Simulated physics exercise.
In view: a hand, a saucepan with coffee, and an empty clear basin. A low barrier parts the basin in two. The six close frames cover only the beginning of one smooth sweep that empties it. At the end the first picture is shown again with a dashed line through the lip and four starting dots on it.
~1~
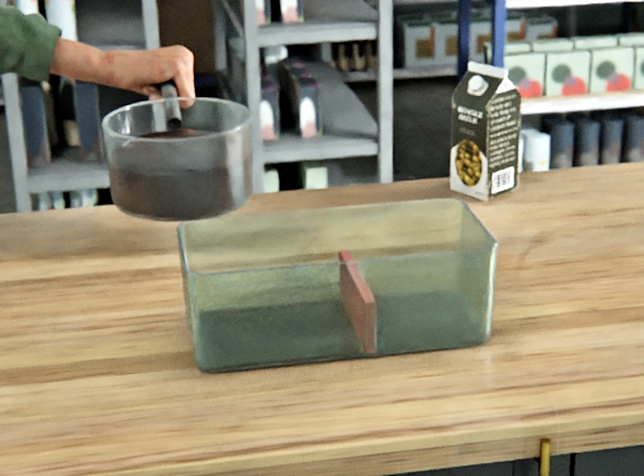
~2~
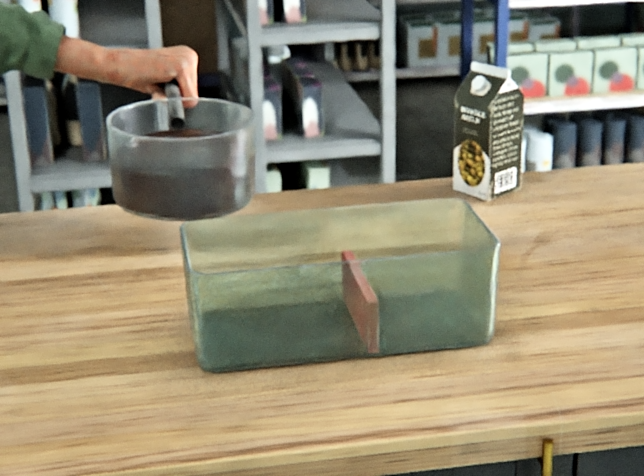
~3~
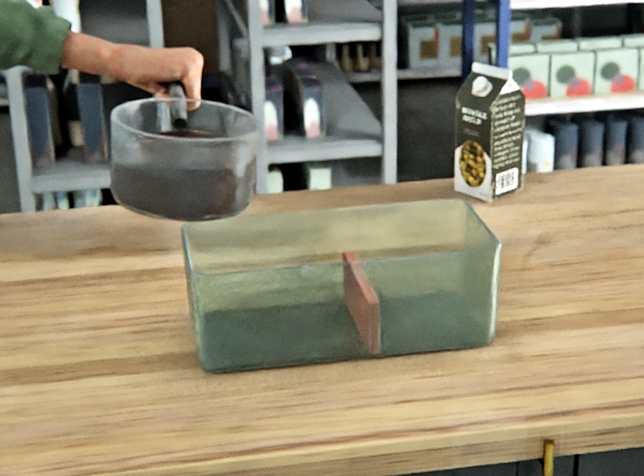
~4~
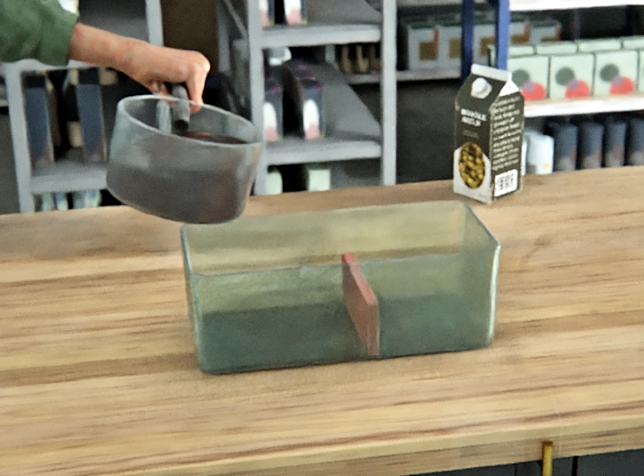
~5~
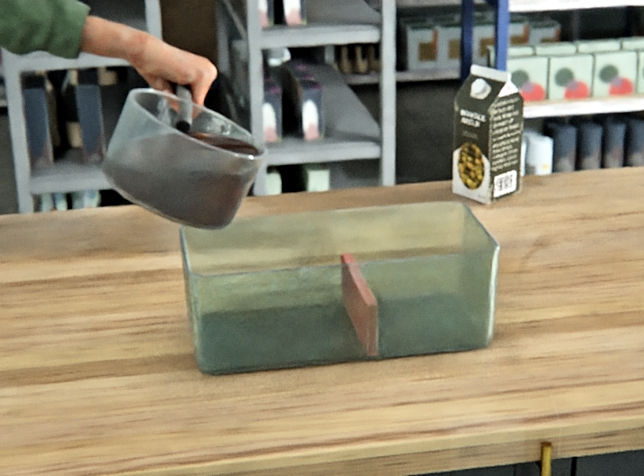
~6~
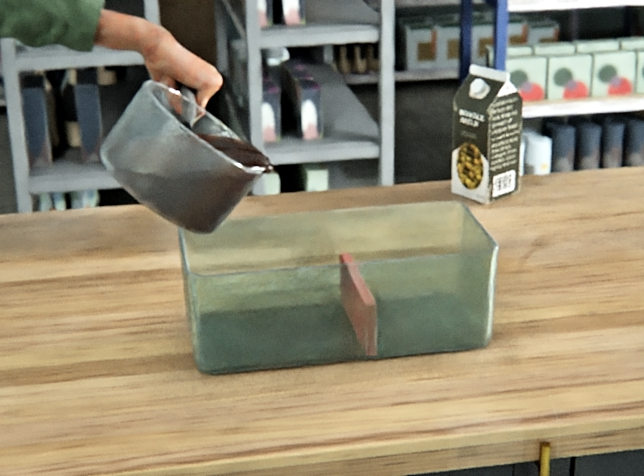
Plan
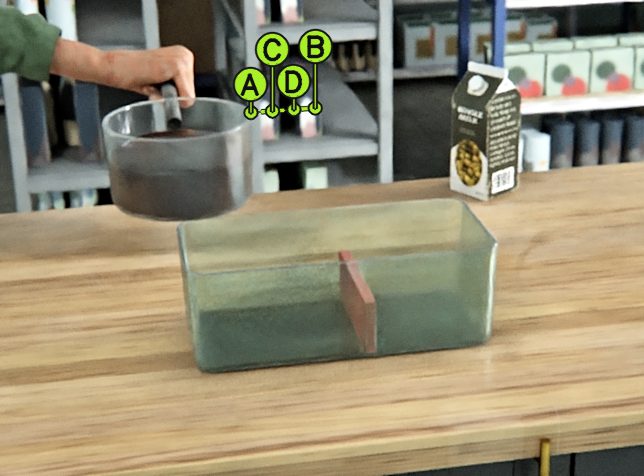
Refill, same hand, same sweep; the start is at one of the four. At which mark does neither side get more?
Take B.
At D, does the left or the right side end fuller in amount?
The left side.
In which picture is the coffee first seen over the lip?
Picture 6.
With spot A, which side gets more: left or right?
The left one.
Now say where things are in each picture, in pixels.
Upright, lip at (248, 112); basin from (195, 369) to (490, 339); top of the wall at (357, 275); nothing has left yet, in the first frame.
Upright, lip at (252, 114); nothing has left yet, in the second frame.
Tipped about 7°, lip at (257, 121); nothing has left yet, in the third frame.
Tipped about 16°, lip at (261, 133); nothing has left yet, in the fourth frame.
Tipped about 27°, lip at (263, 148); nothing has left yet, in the fifth frame.
Tipped about 39°, lip at (262, 165); coffee is over the lip, down to (266, 168), in the sixth frame.
On the marked copy, A at (250, 112); B at (315, 108); C at (272, 111); D at (293, 109).
With A, about 96 % ends left of the wall and 3 % right of it.
With B, about 51 % ends left of the wall and 48 % right of it.
With C, about 98 % ends left of the wall and 1 % right of it.
With D, about 80 % ends left of the wall and 19 % right of it.
